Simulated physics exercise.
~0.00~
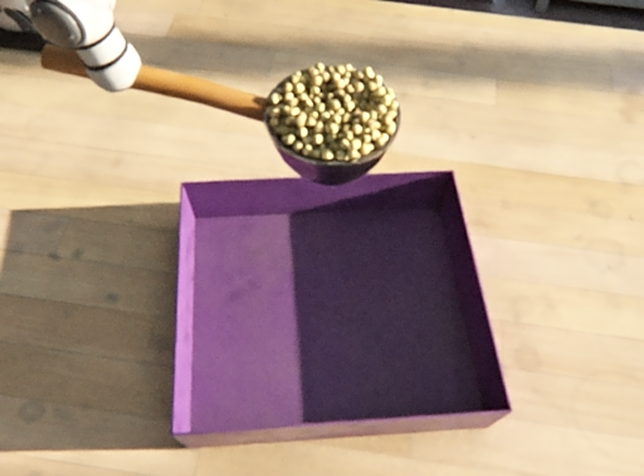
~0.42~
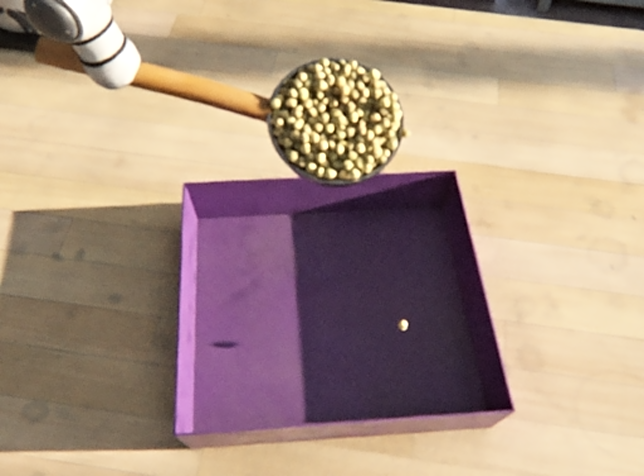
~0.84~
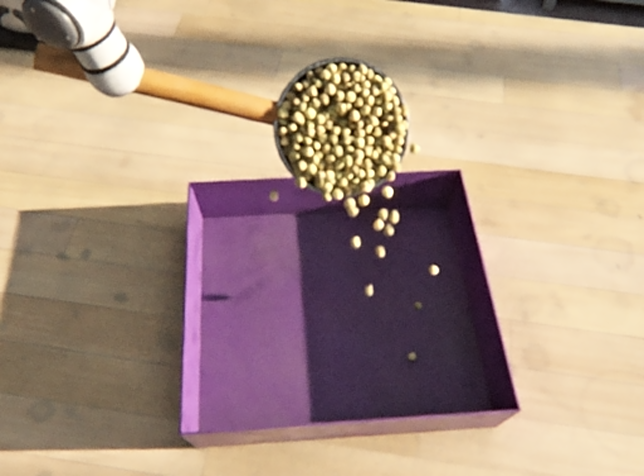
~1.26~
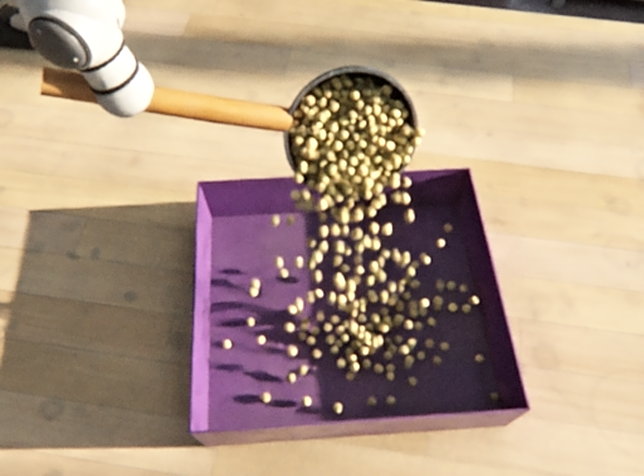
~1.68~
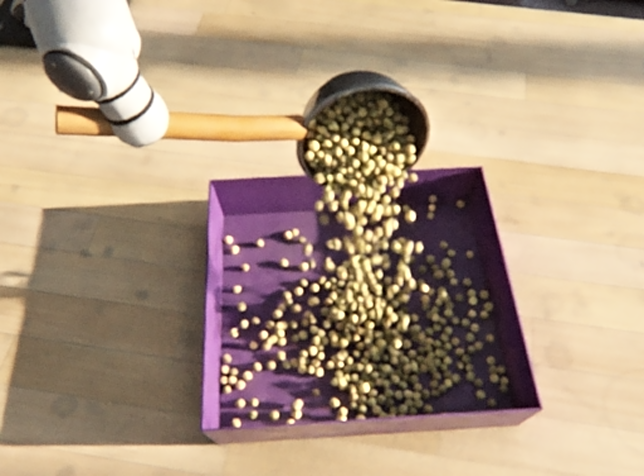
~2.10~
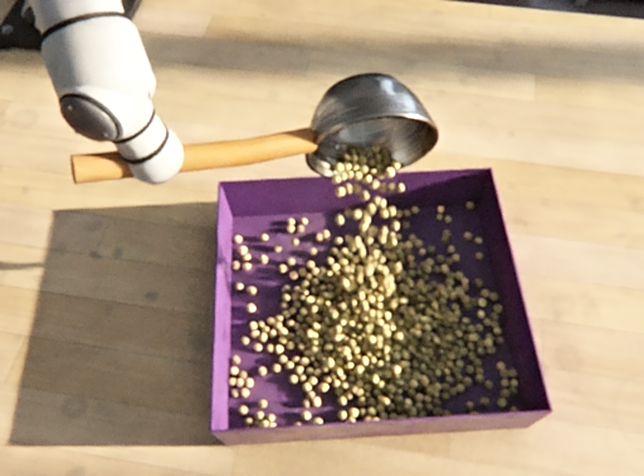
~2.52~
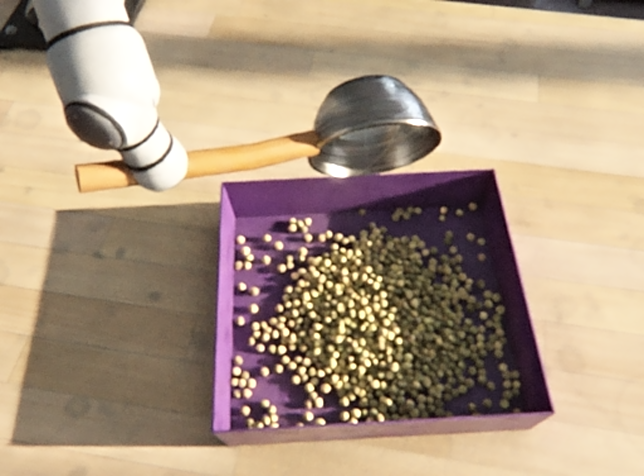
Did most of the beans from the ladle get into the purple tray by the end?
Yes, the ladle ended up empty and the beans lay in a broad, scattered heap inside the purple tray.
